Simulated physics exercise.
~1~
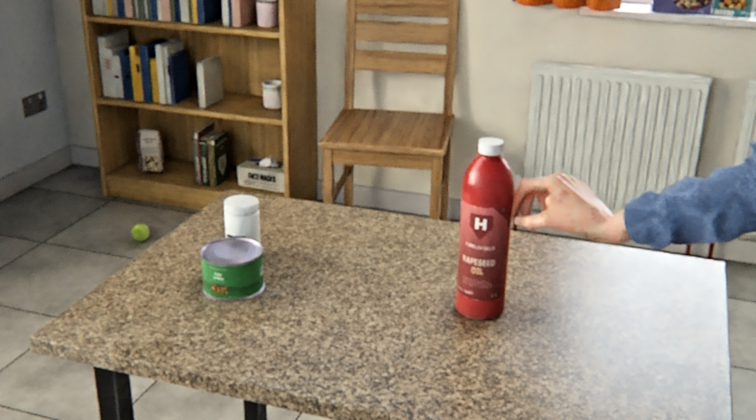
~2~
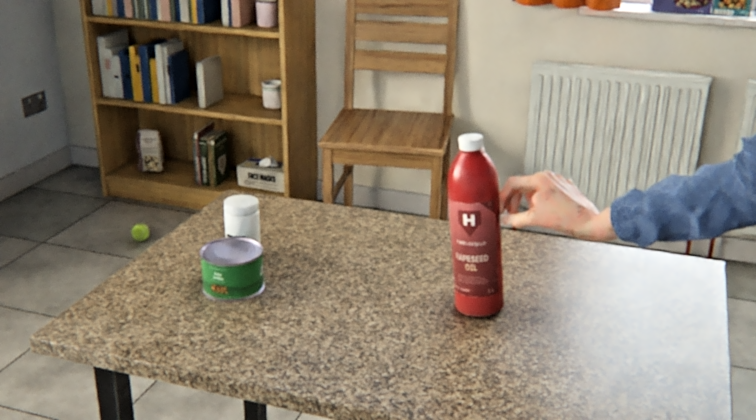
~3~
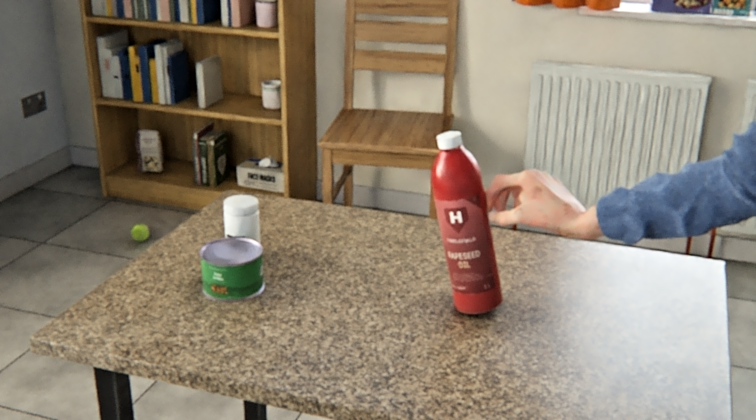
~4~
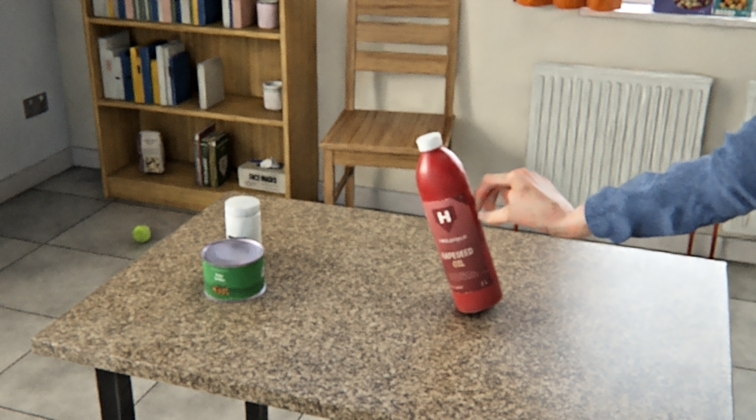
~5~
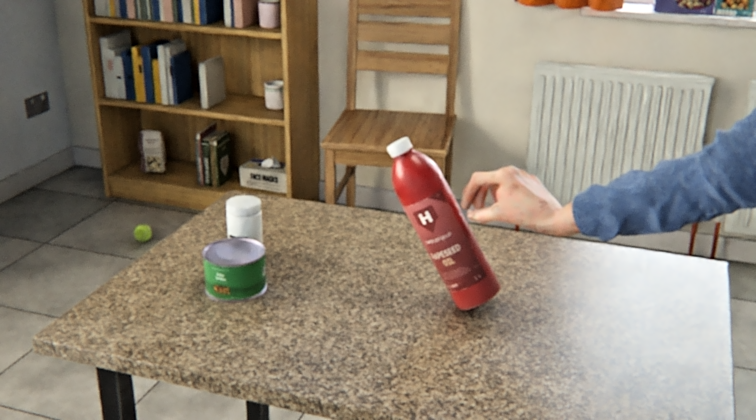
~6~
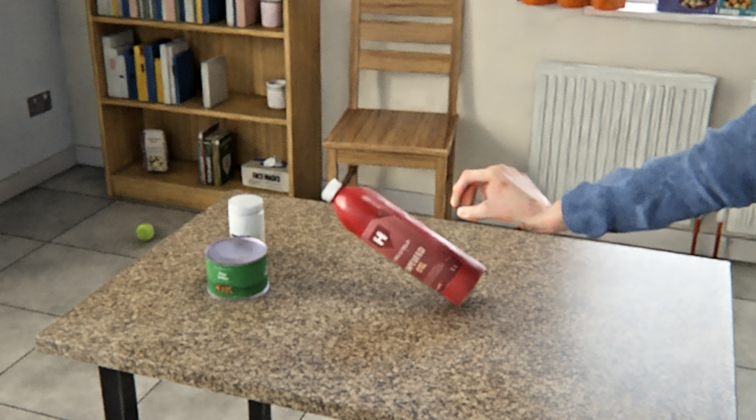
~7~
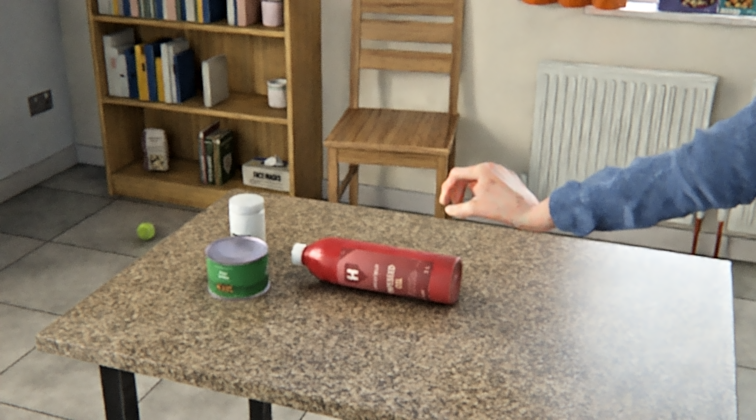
Red bottle tipping left under a hand's push, then toppling onto its side on a speckled table beside a green tub.
